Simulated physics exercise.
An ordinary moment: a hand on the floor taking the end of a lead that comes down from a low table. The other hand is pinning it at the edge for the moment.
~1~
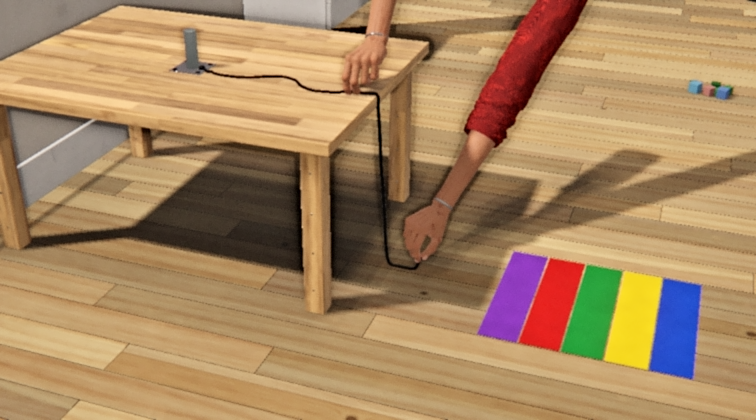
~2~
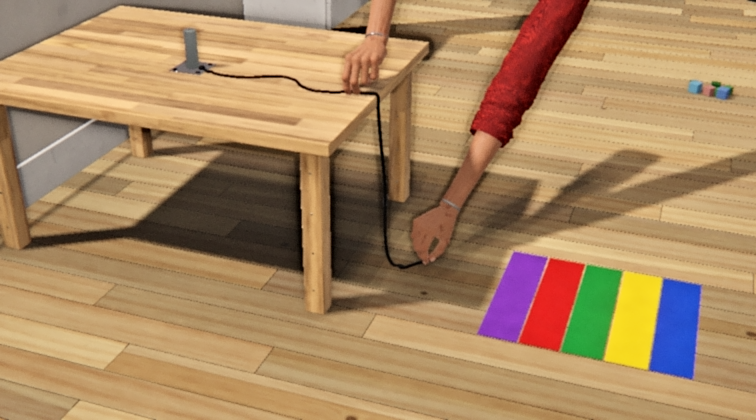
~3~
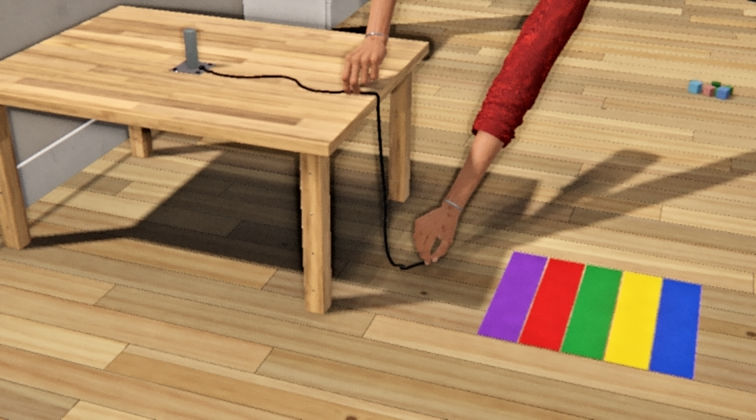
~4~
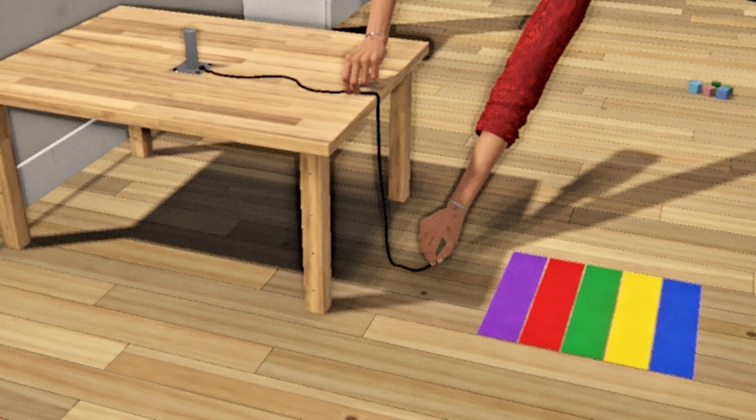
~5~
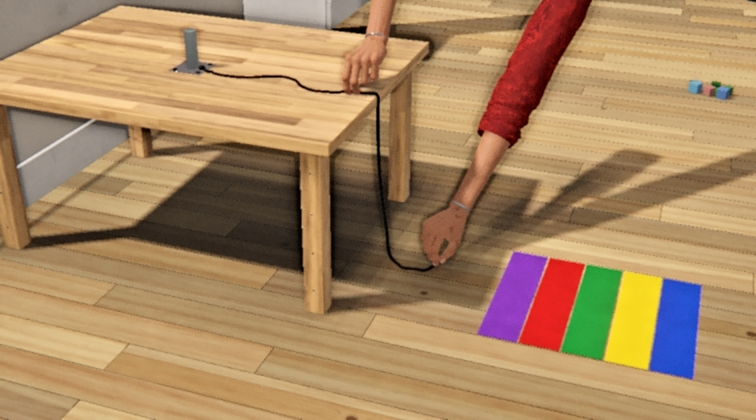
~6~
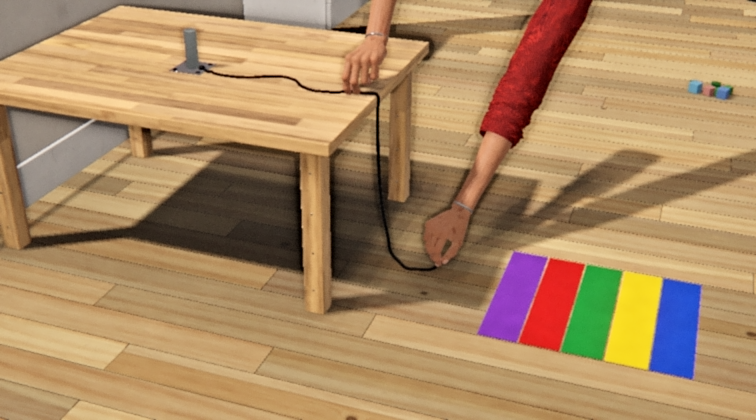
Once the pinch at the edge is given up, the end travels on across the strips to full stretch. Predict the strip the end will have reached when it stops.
I would say the red strip.
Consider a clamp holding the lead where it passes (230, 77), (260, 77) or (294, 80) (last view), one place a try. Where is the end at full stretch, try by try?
The pixel places are (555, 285), (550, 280) and (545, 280), one per try.
Soon after, end near (479, 269); short of the strips.
After that, end near (528, 278); over purple.
At the stop, end near (557, 284); over red. The red one.
